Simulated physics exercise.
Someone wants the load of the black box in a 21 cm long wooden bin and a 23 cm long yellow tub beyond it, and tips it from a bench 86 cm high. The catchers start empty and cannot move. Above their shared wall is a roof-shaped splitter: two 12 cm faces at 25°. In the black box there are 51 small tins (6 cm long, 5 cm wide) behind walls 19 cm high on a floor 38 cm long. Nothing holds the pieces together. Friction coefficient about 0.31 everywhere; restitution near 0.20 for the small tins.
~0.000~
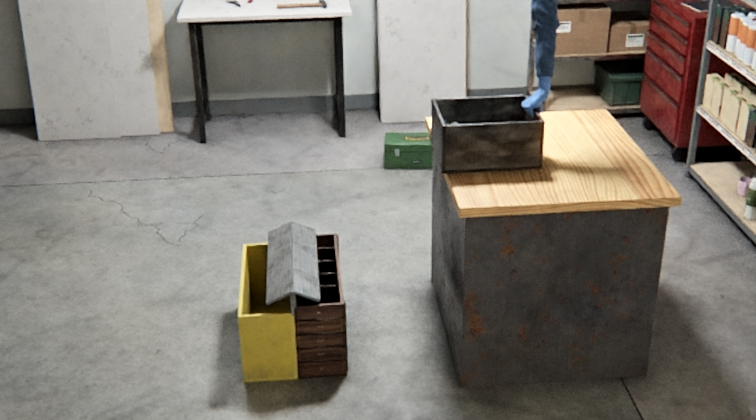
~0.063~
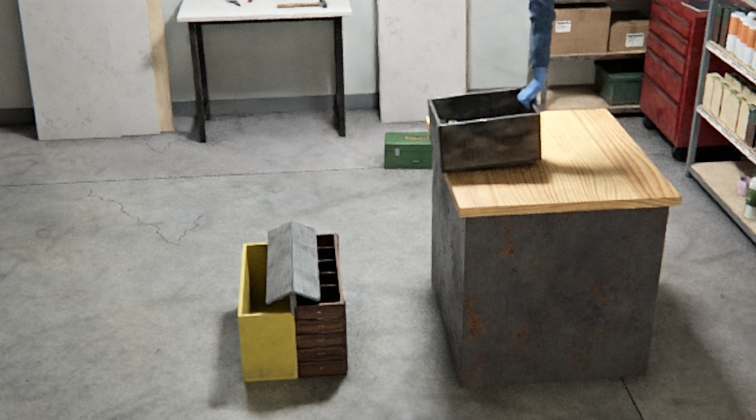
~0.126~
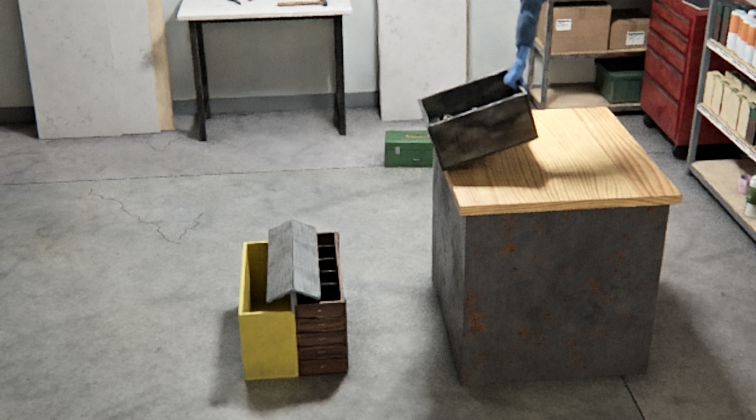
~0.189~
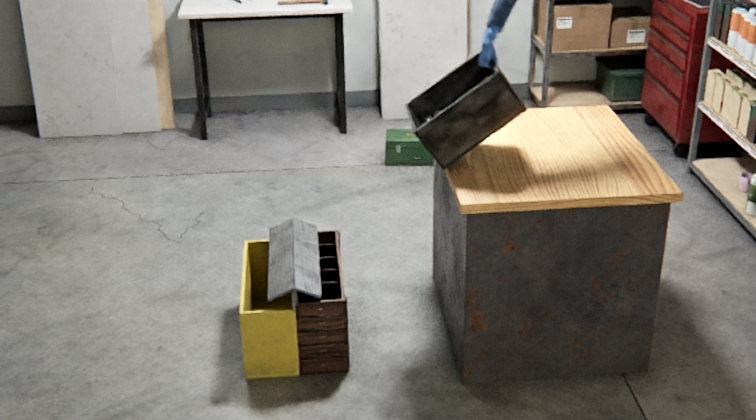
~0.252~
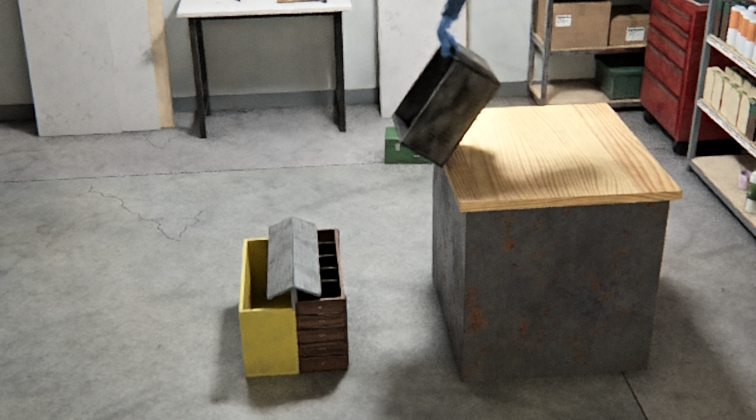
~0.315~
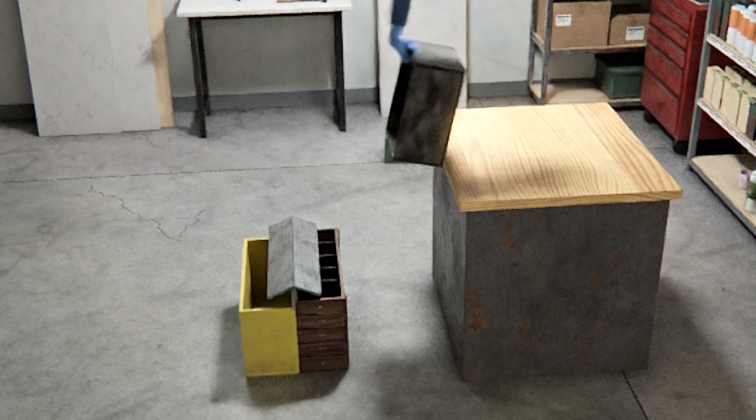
The clip shows a gloved hand tilting a black box at the left edge of a wood-topped bench, steadily raising its right end until the box stands steeply on end, while the yellow and brown containers on the floor stay still.
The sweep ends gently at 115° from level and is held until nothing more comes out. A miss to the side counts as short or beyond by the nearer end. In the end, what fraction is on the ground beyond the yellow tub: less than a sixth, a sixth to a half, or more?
A sixth to a half of the small tins end on the ground beyond the yellow tub.
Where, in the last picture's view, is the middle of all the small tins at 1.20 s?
Near (319, 318).
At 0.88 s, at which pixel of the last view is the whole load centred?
At about (320, 267).
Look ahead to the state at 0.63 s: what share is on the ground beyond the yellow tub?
About 0 per cent.
After 0.46 s, tilt 112°; 48 still in the black box and 3 in the air.
After 0.63 s, tilt 115°; 9 still in the black box and 42 in the air.
After 0.88 s, tilt 115°; 13 in the wooden bin, 2 in the yellow tub, 2 on the ground short of the wooden bin, 9 on the ground beyond the yellow tub and 25 in the air.
Outcome (at 1.20 s), 17 in the wooden bin, 3 in the yellow tub, 15 on the ground short of the wooden bin and 16 on the ground beyond the yellow tub. Asked share, 16 of 51, 31 per cent.
